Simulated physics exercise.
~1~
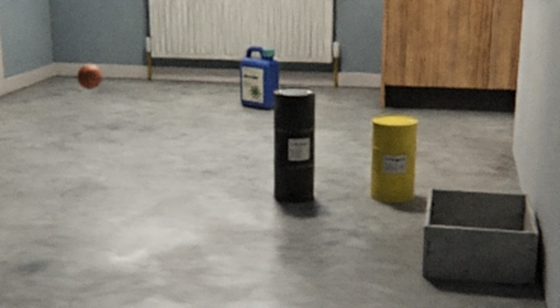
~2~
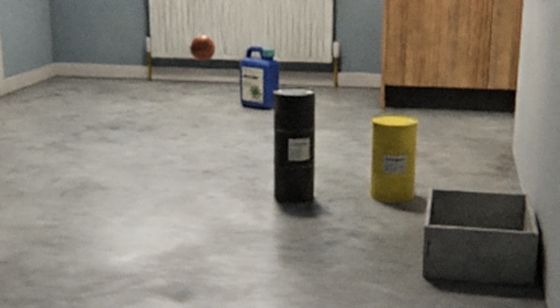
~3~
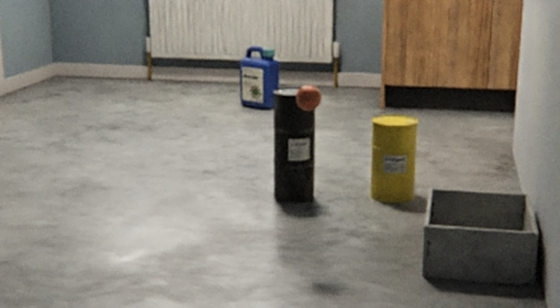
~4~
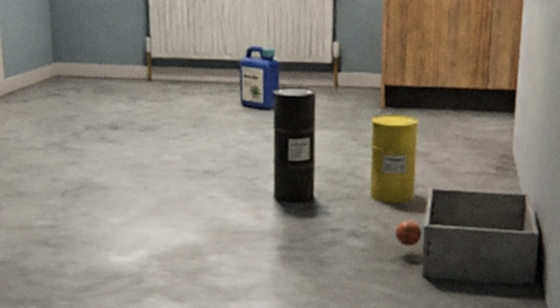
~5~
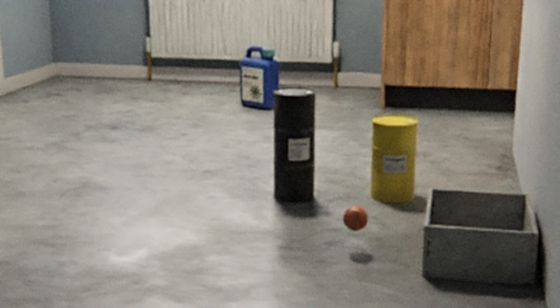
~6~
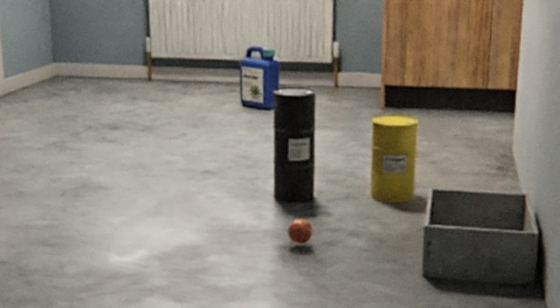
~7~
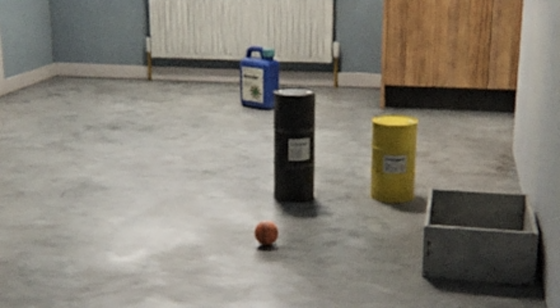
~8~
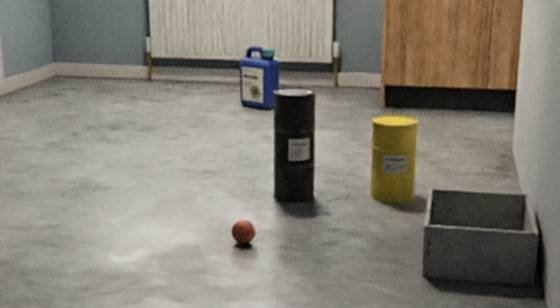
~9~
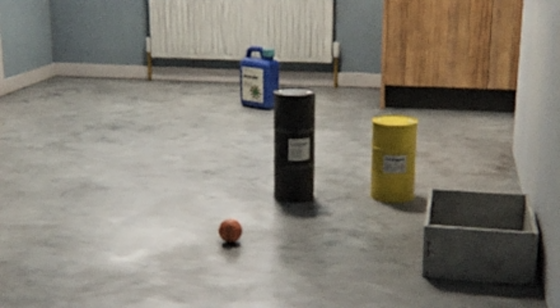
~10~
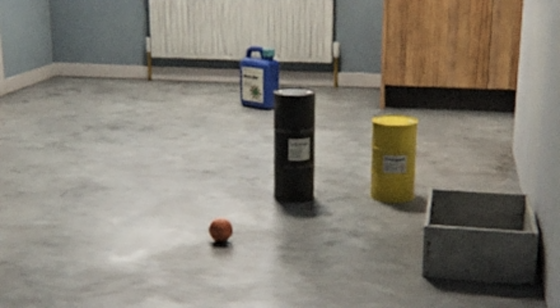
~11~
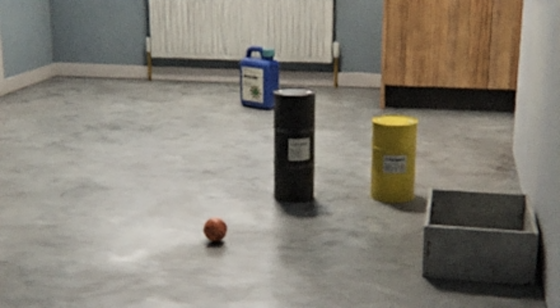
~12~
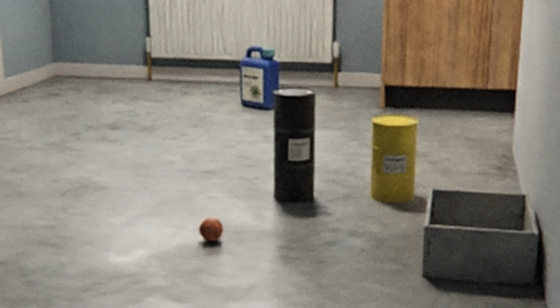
An orange ball flies through the air from the left in a room with a grey floor, seen by a still camera from slightly above. A black canister stands near the middle, a yellow one to its right, a blue jug behind by the white radiator, and an open grey box at the lower right. The ball rises a little, sails right past the top of the black canister, and drops to the left side of the box. It then heads back left, low over the floor, and rolls ever more slowly. It ends outside the box, on the open floor left of the canisters, which stay standing.
